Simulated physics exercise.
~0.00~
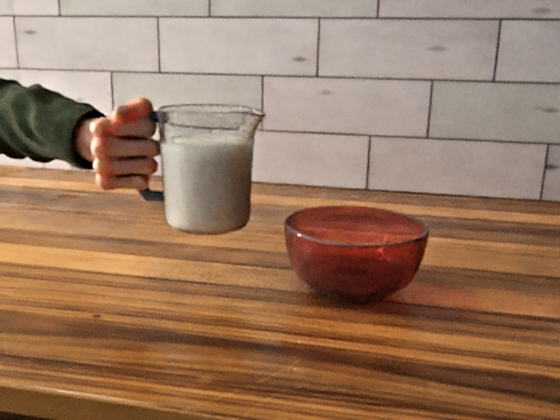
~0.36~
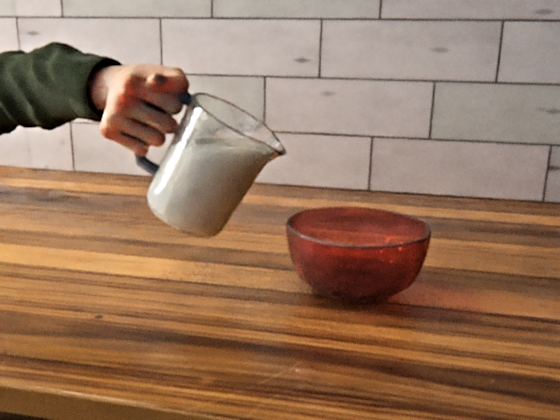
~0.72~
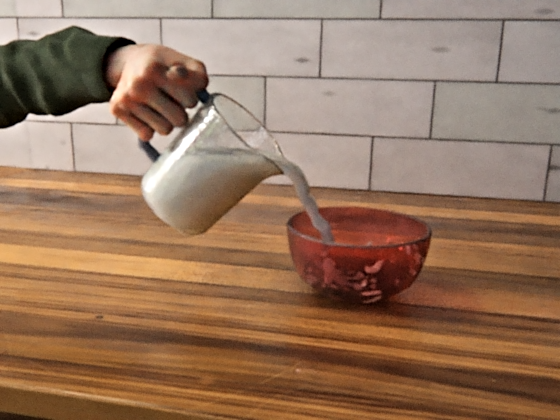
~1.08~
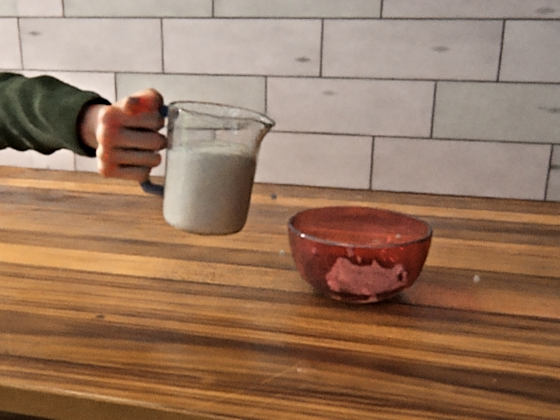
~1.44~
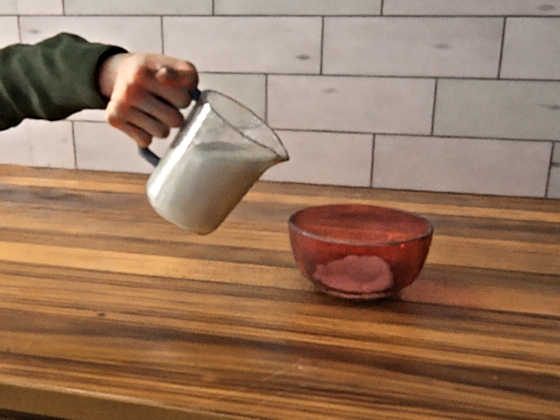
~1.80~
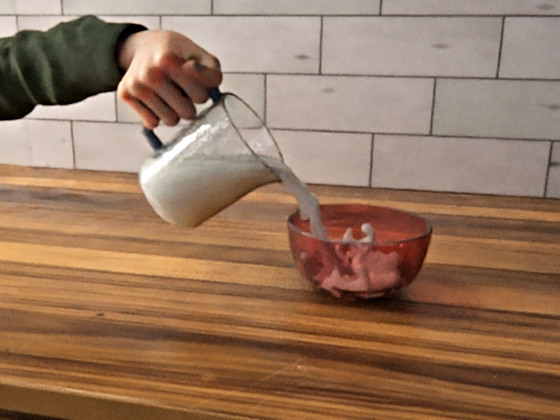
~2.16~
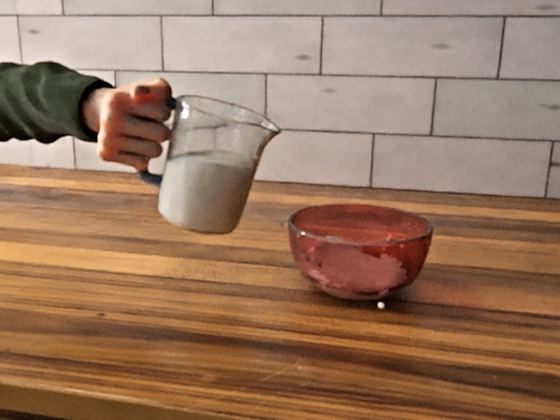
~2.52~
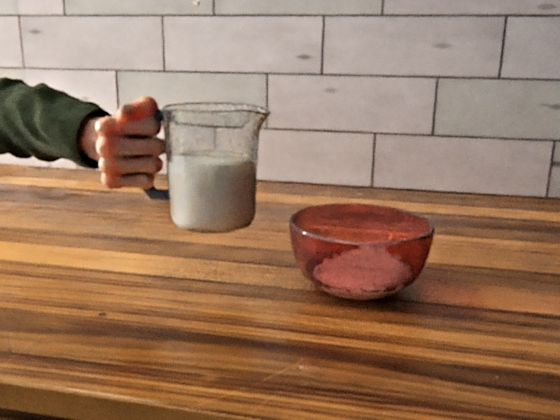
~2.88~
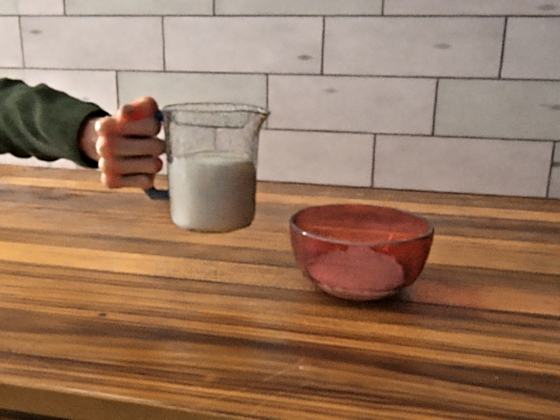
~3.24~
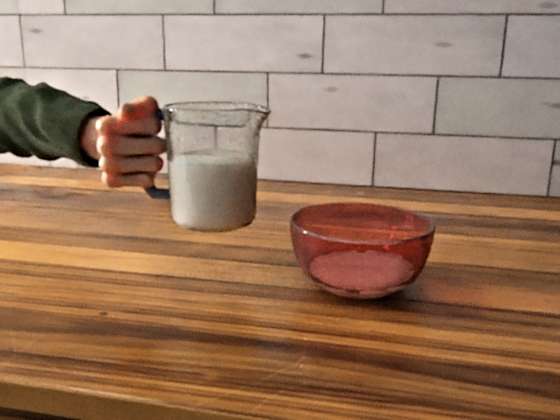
A hand tilting a glass jug of milk, pouring twice into a red bowl with a pause between, then holding it upright.
